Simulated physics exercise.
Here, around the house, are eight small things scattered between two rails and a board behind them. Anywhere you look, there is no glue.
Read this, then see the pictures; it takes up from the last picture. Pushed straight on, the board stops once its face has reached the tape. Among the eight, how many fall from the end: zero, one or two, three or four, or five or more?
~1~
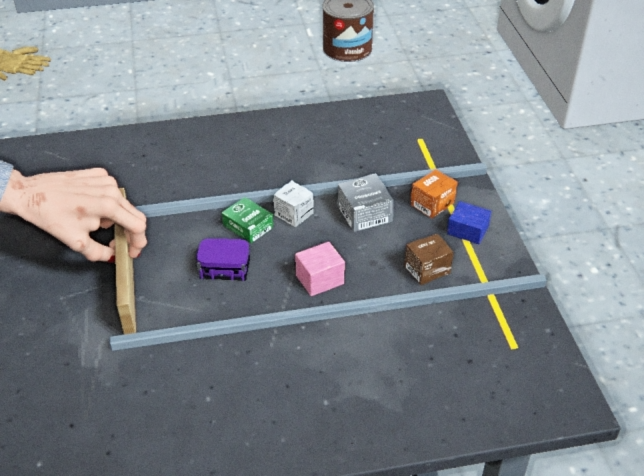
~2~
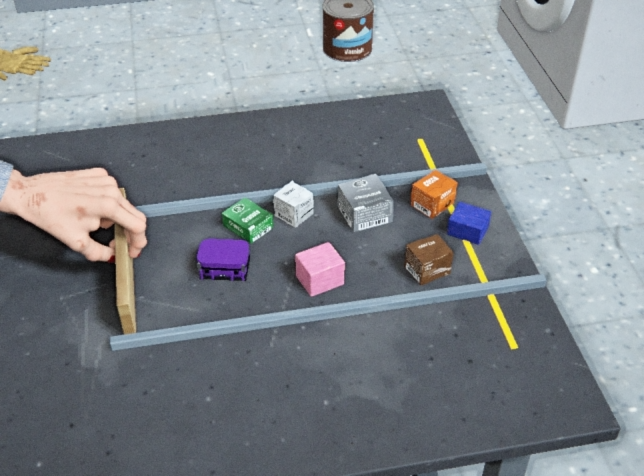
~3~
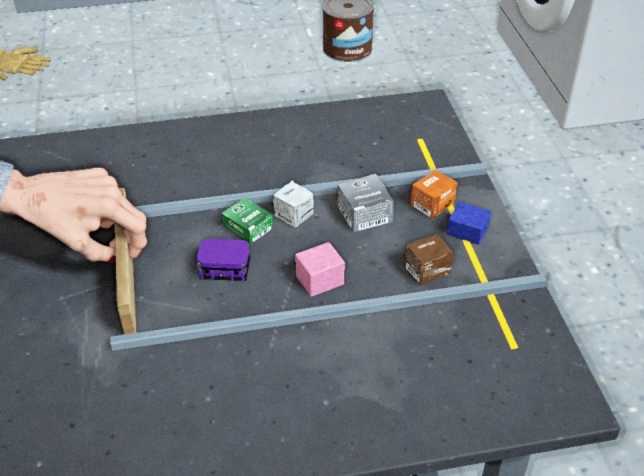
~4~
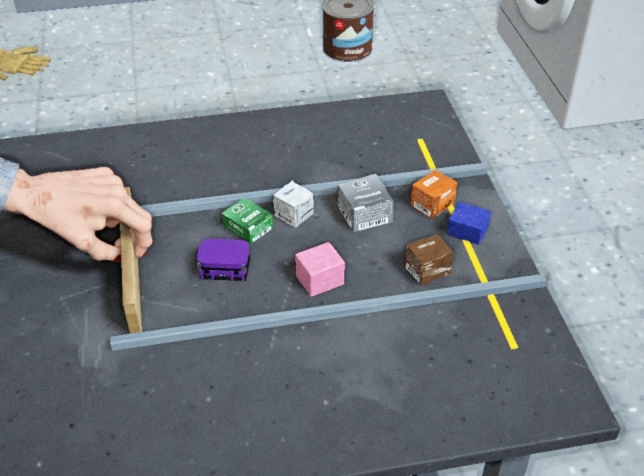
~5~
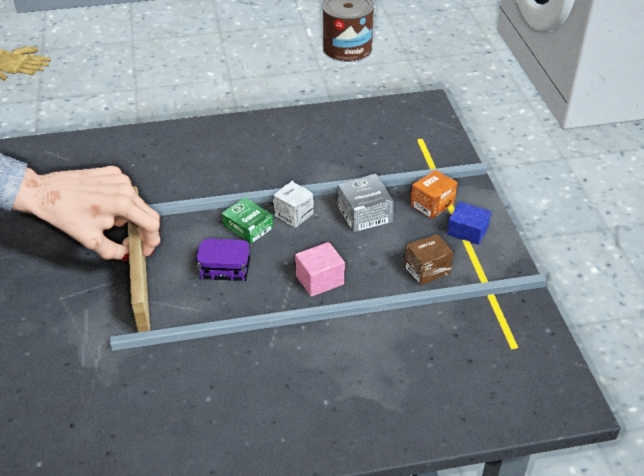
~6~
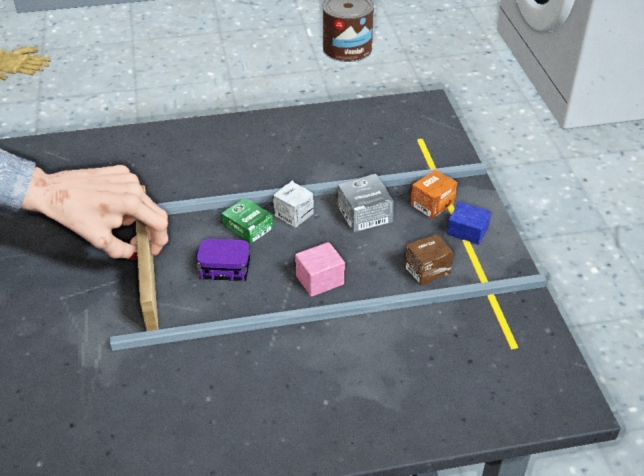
Falling from the end: Three or four.
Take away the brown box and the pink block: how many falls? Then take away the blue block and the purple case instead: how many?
Try one: 3; try two: 2.
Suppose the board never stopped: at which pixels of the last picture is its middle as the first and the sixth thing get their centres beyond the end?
First: Around (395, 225). Next: Around (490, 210).
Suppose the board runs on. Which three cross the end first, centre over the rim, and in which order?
Those would be the orange box, the grey box and the blue block, in that order.
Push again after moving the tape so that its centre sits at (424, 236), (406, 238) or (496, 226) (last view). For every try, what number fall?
In order: 1, 1 and 6.
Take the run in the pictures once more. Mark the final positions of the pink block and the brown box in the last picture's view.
The first ends close to (494, 248), the second close to (531, 247).
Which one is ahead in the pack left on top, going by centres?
That would be the brown box.
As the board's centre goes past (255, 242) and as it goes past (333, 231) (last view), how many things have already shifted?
Moved so far: 3, later 6.
Soon after, none off yet; blue block at rest near (469, 223); orange box at rest near (434, 194); brown box at rest near (429, 259).
At rest, the number that fall off is three or four; fallen, grey box, orange box and blue block.
